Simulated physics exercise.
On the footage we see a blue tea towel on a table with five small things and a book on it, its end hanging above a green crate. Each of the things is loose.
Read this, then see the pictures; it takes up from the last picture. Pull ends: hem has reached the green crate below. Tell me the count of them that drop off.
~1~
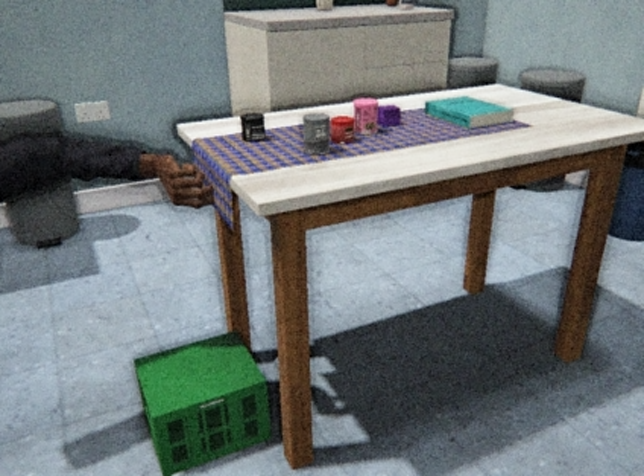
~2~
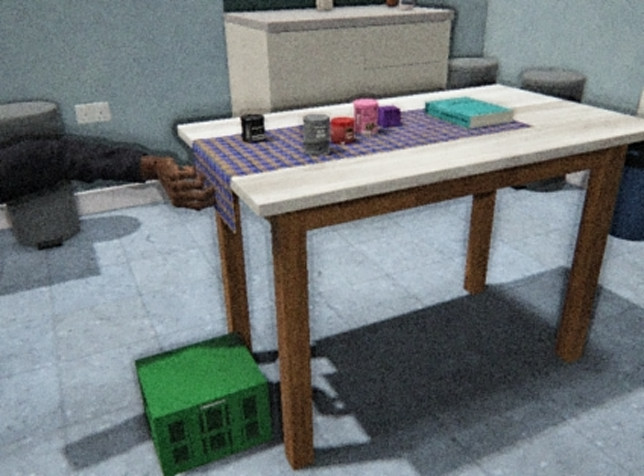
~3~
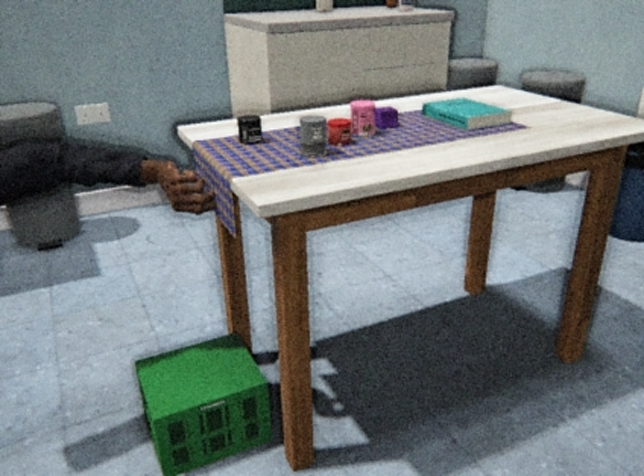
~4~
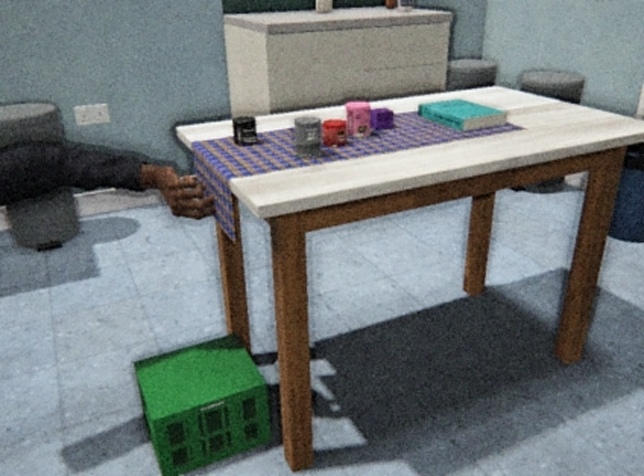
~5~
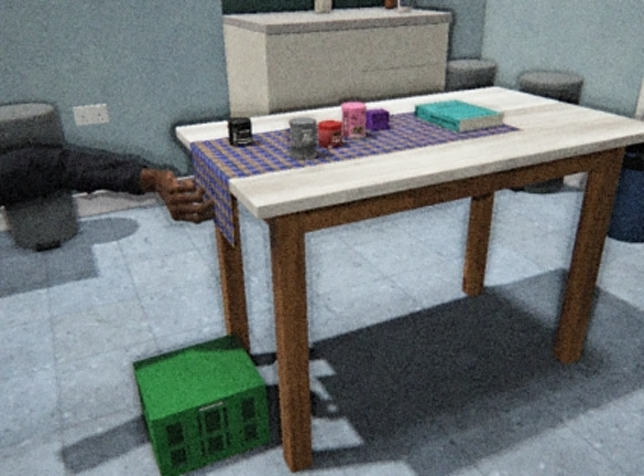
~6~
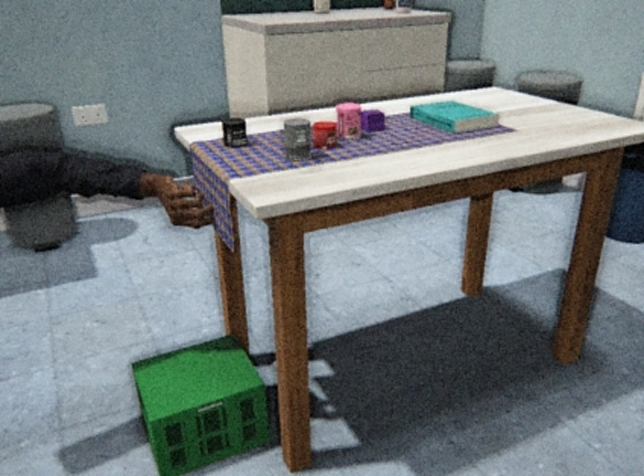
Lost: Four.
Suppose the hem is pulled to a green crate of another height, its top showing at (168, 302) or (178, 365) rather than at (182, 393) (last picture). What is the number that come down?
Going over the edge would be 1 and 3.
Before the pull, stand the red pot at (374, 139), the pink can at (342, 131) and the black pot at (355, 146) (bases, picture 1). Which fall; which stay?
Outcome: Red pot is gone; pink can is gone; black pot is gone.
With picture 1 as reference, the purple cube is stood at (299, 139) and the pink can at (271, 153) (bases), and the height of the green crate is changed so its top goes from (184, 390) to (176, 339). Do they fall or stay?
In the end the purple cube is no longer on top and the pink can is no longer on top.
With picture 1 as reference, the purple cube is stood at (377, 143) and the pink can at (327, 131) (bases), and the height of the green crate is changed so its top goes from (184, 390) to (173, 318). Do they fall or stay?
The purple cube ends up still on top and the pink can ends up still on top.
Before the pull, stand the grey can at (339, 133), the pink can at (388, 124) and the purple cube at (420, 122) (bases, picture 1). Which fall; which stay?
Note - grey can lost, pink can retained, purple cube retained.
A little later, hem near (217, 270); black pot gone.
Next, hem near (220, 330); black pot, grey can and red pot gone.
Later still, hem on the crate; black pot, grey can, red pot and pink can gone.
When it is over, hem on the crate; black pot, grey can, red pot and pink can gone. It carries off four.
